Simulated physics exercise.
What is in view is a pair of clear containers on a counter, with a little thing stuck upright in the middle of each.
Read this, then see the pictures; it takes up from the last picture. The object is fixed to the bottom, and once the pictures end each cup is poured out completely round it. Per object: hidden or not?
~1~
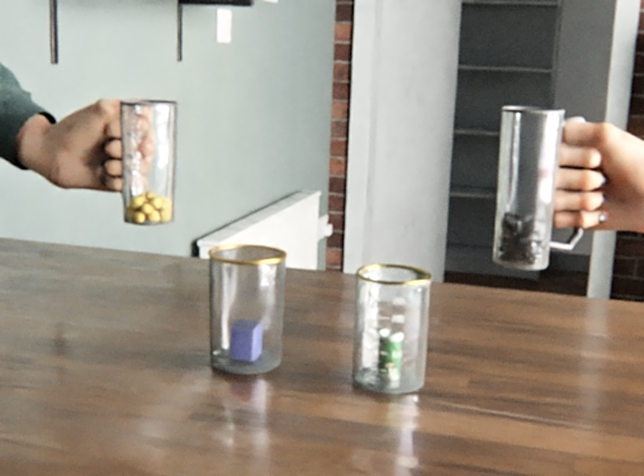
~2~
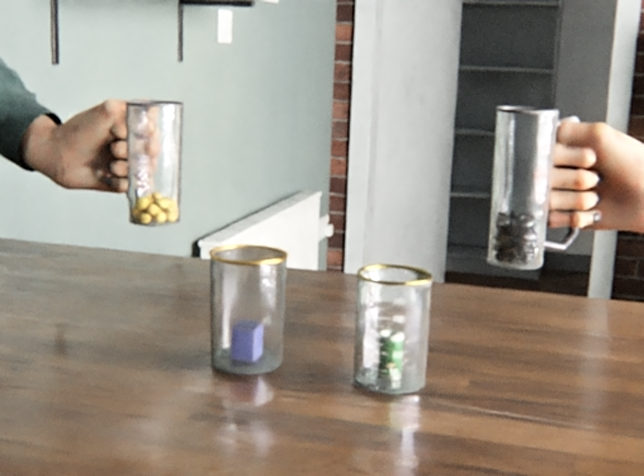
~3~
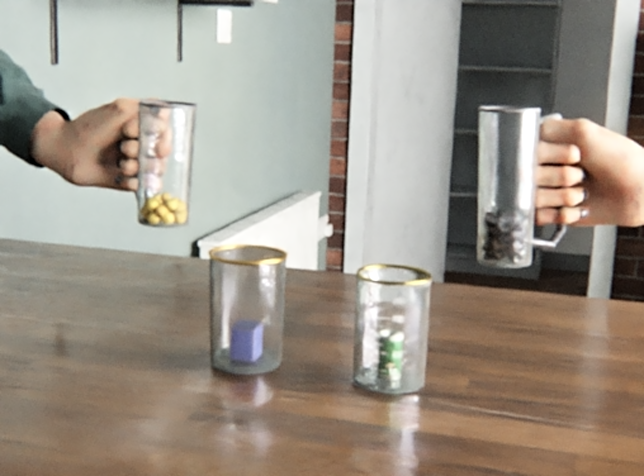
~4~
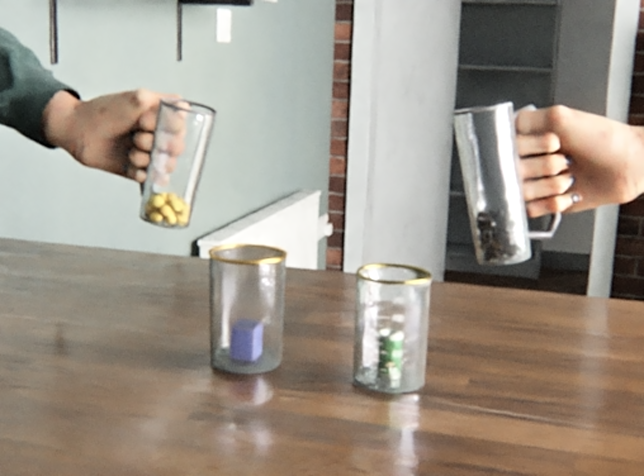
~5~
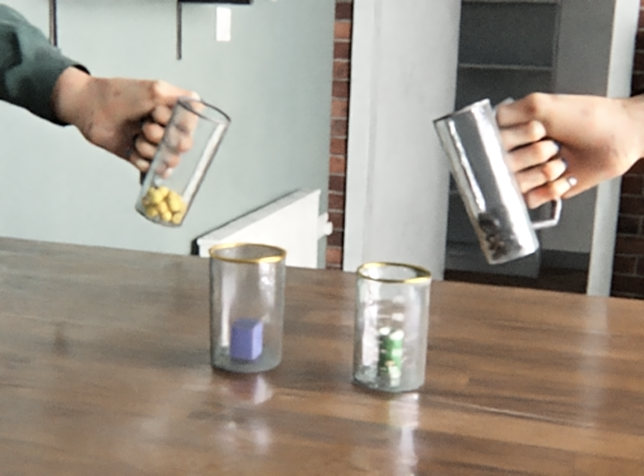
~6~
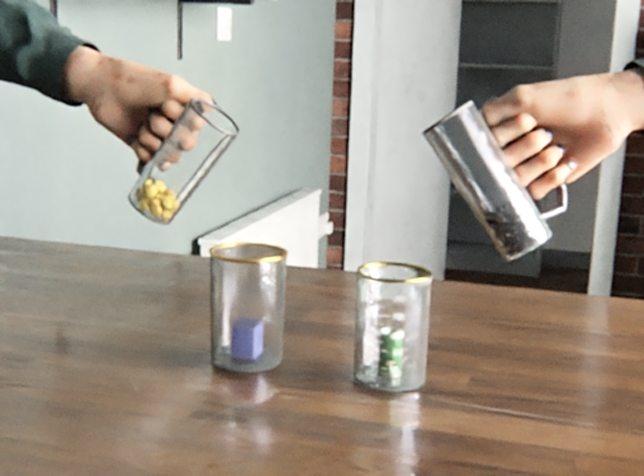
Left object: Not hidden; right object: Not hidden.
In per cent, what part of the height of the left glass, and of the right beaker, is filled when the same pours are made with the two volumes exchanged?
Roughly 30 and 25.
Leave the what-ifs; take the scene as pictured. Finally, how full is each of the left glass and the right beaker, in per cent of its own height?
I'd say the left reaches about 25 in a hundred of its height, and the right about 30 in a hundred.
Then, 0.56 s after the last picture, left glass empty, all of its cupful still in the cup; right beaker empty, all of its cupful still in the cup.
Then, 1.06 s after the last picture, left glass nearly empty, nearly all of its cupful still in the cup; right beaker nearly empty, nearly all of its cupful still in the cup.
Then, 1.48 s after the last picture, left glass nearly empty, none of its cupful still in the cup; right beaker nearly empty, none of its cupful still in the cup.
At rest, left glass a quarter full (surface near (247, 330)), nothing beside it; right beaker a third full (surface near (391, 341)), nothing beside it; the left thing is still showing; the right thing is still showing.
